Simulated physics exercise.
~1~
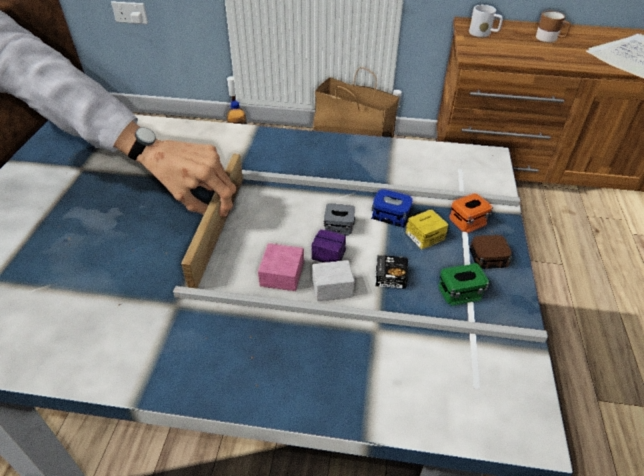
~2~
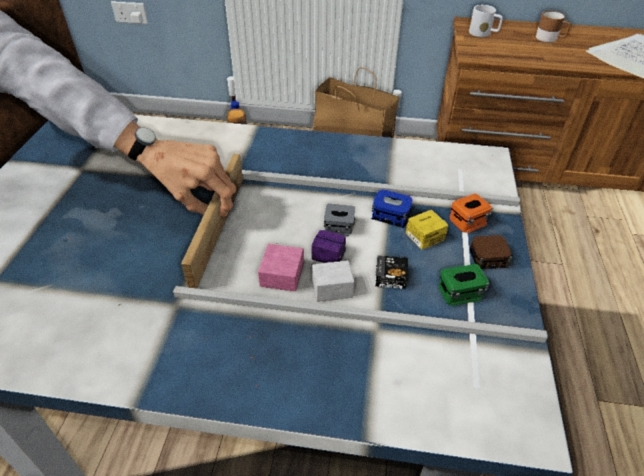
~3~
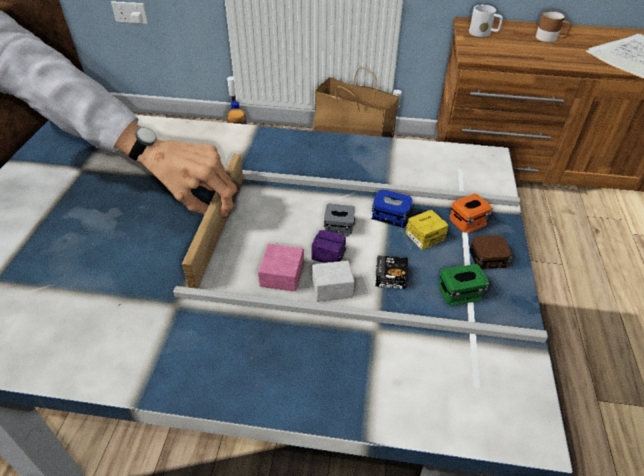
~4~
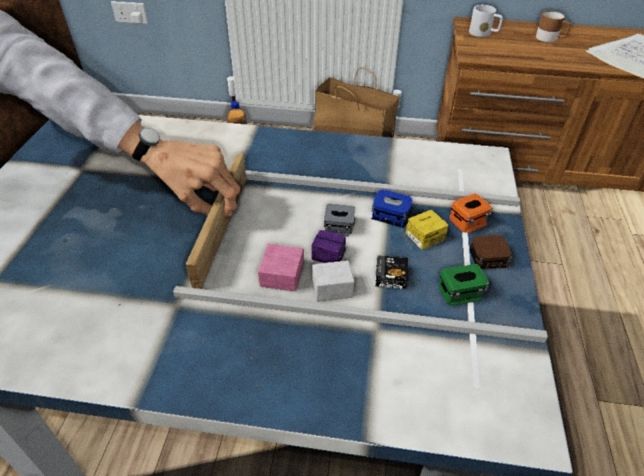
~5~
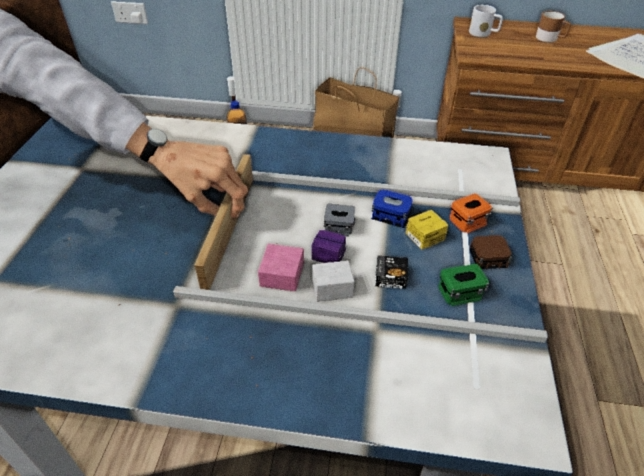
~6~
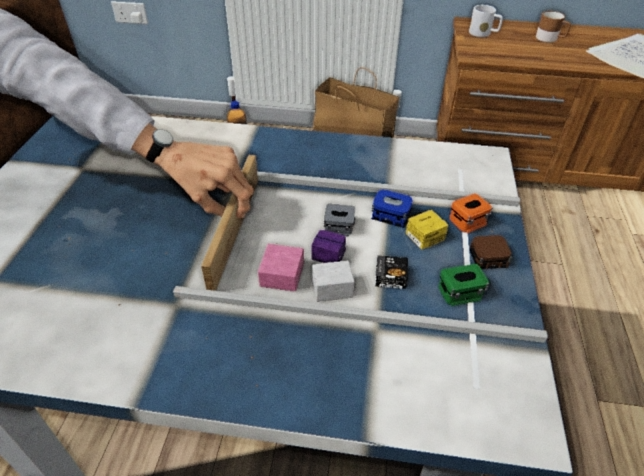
In this clip, a hand holds a wooden board upright at the left of a wide channel on a checkered table, then slides it slightly right toward a jumble of colourful blocks and small cases, which stay still.
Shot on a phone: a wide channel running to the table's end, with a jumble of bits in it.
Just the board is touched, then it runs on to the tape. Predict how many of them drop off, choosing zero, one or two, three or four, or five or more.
The edge claims one or two.
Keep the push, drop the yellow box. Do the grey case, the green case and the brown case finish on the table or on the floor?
Grey case - safe, green case - gone, brown case - safe.
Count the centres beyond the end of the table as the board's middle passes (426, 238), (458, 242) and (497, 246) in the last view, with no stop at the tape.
The numbers past the end are 0, 1 and 6.
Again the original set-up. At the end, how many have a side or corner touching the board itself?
It adds up to 4.
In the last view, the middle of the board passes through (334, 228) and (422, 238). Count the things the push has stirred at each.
At the first place 4, at the second 10.
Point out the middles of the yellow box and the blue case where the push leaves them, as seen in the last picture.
First: About (513, 236); second: About (483, 215).
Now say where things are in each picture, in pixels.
Brown case (490, 252); orange case (470, 213); green case (462, 285); board (216, 216); tape (467, 257), in the first frame.
Orange case (470, 214); yellow box (427, 230), in the second frame.
Green case (462, 285); purple box (329, 248), in the third frame.
Brown case (490, 252); white block (333, 281), in the fourth frame.
Orange case (470, 214); grey case (339, 220), in the fifth frame.
Brown case (490, 252); orange case (470, 214); green case (462, 285); board (234, 218); tape (467, 257), in the sixth frame.
Soon after, none off yet; brown case at rest near (490, 252); orange case at rest near (470, 214); green case at rest near (462, 285).
At rest, the number that fall off is one or two; fallen, green case.
